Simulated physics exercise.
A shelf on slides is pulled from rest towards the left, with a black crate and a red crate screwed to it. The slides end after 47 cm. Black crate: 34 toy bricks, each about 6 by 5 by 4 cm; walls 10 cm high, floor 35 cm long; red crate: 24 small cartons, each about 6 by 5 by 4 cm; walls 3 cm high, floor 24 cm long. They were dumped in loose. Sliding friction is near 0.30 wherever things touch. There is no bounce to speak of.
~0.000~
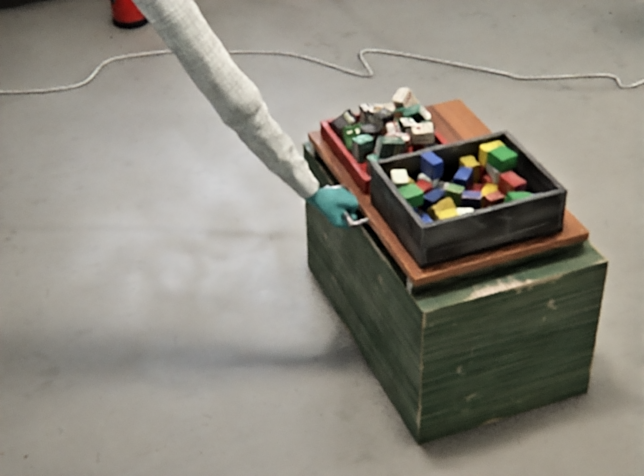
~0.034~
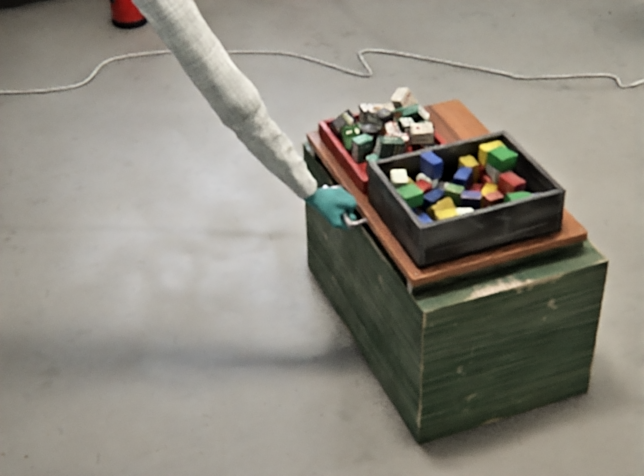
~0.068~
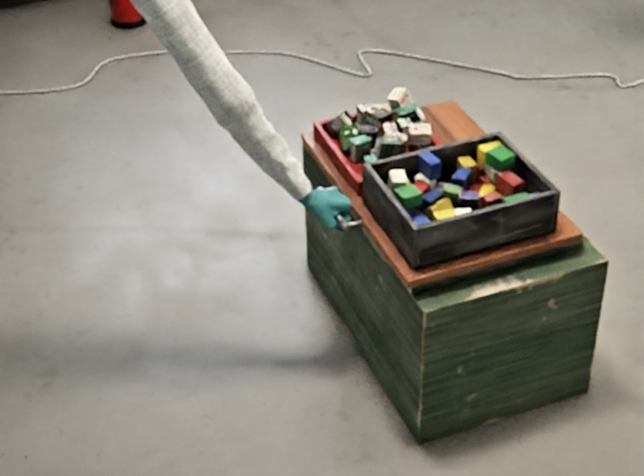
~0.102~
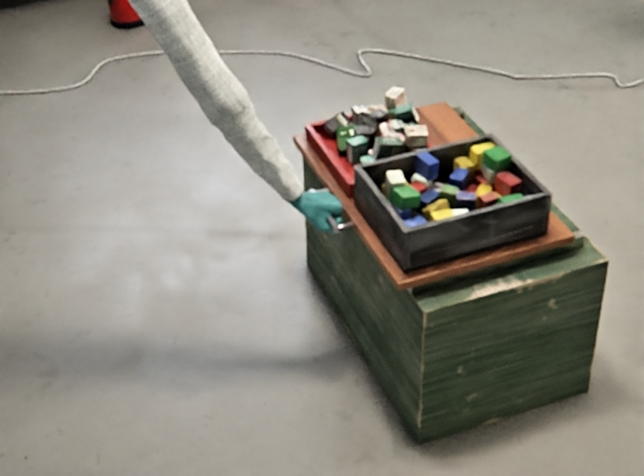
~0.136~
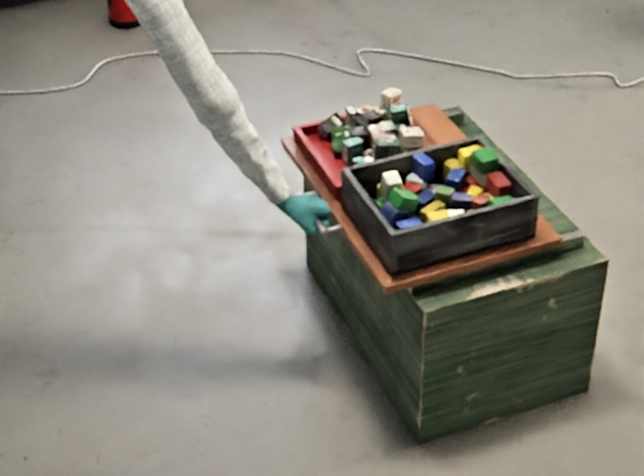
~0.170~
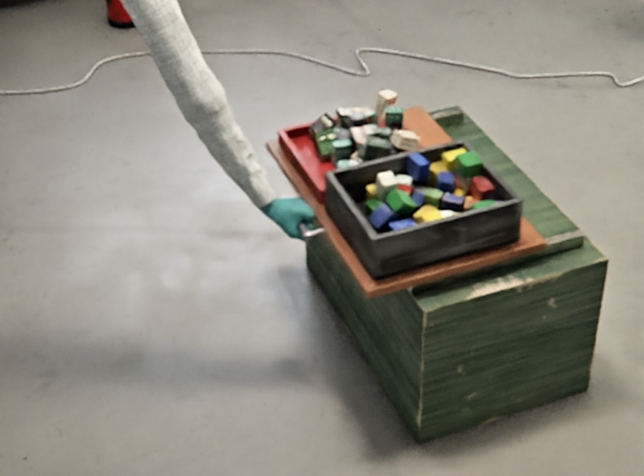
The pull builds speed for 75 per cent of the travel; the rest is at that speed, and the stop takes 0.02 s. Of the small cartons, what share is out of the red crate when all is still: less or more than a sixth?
The red crate loses more than one in six of its small cartons.
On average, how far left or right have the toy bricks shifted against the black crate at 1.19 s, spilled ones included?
About 4 cm to the left.
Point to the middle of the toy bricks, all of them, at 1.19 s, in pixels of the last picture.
Near (272, 253).
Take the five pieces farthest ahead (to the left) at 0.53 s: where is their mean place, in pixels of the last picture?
Near (130, 184).
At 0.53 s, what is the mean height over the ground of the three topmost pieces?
Some 70 cm up.
After 0.33 s, the runners reach their end.
After 0.41 s, black crate 34 in, 0 out and red crate 20 in, 4 out.
After 0.53 s, black crate 33 in, 1 out and red crate 17 in, 7 out.
After 0.75 s, black crate 32 in, 2 out and red crate 16 in, 8 out.
Final count (at 1.19 s), black crate 32 in, 2 out and red crate 16 in, 8 out. Asked share, 8 of 24, 33 per cent.
